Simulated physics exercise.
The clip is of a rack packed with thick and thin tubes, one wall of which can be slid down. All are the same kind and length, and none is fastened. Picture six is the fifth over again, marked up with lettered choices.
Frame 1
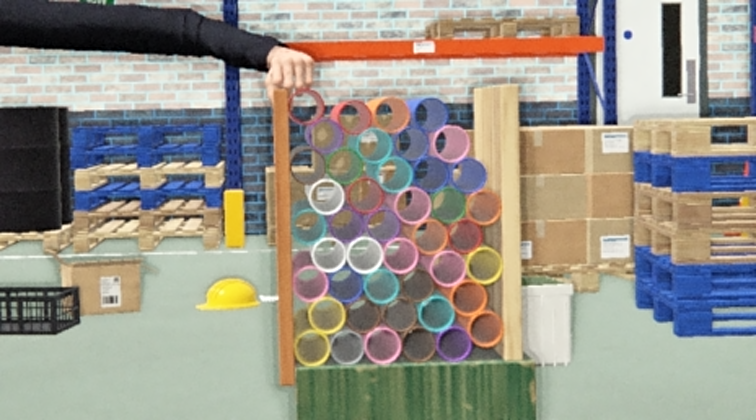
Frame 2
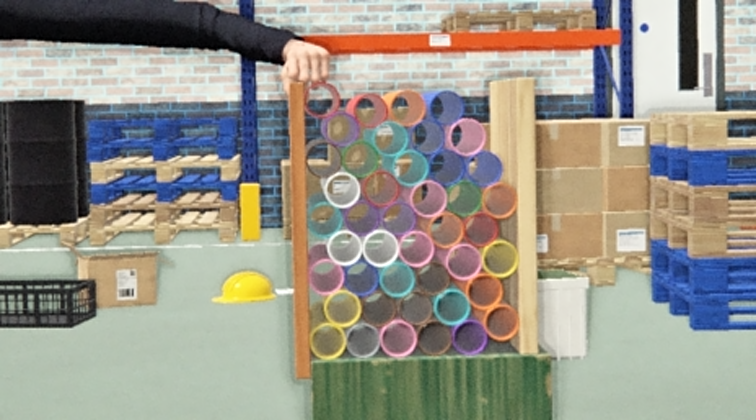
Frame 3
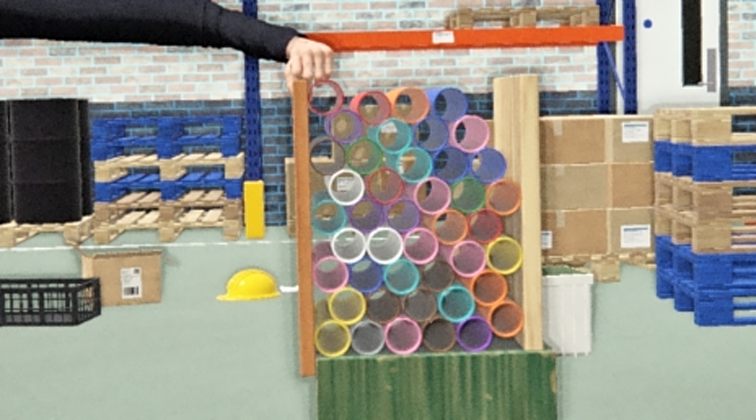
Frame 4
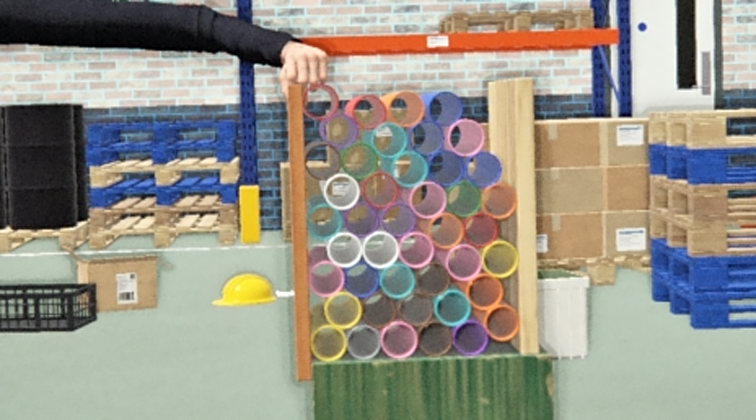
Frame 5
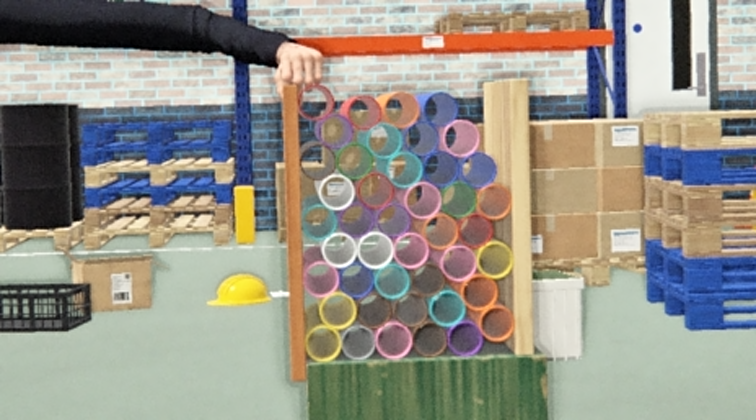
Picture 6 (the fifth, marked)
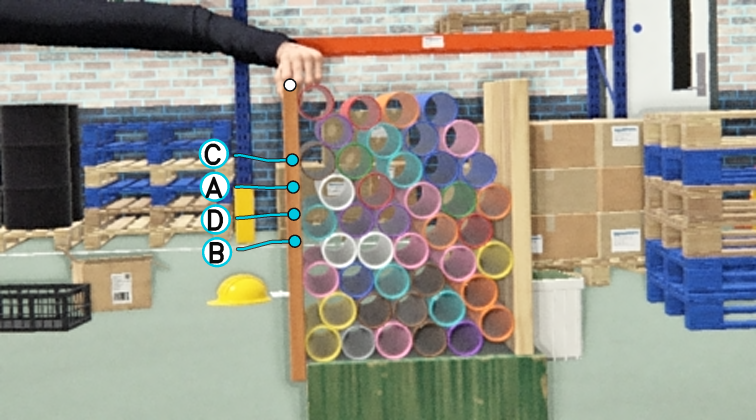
In a warehouse, a hand holds the side board of a tube-filled rack that barely shifts.
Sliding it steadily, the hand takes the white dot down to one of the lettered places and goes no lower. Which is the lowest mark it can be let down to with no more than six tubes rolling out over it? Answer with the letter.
It can be let down to B.
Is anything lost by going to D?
Yes, at D.
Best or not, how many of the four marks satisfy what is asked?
Four of the four.
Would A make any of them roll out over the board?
At A: Yes.
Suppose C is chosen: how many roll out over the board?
It comes to one.
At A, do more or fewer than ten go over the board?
It loses fewer than ten.
On the copy, A at (293, 187); B at (295, 241); C at (292, 160); D at (294, 214); the white dot at (290, 85).
On B. First, top of the board (300, 151).
Then, top of the board (302, 226).
Finally, top of the board (303, 240), four out over the board.
By contrast, A one out over the board; C one out over the board; D four out over the board.
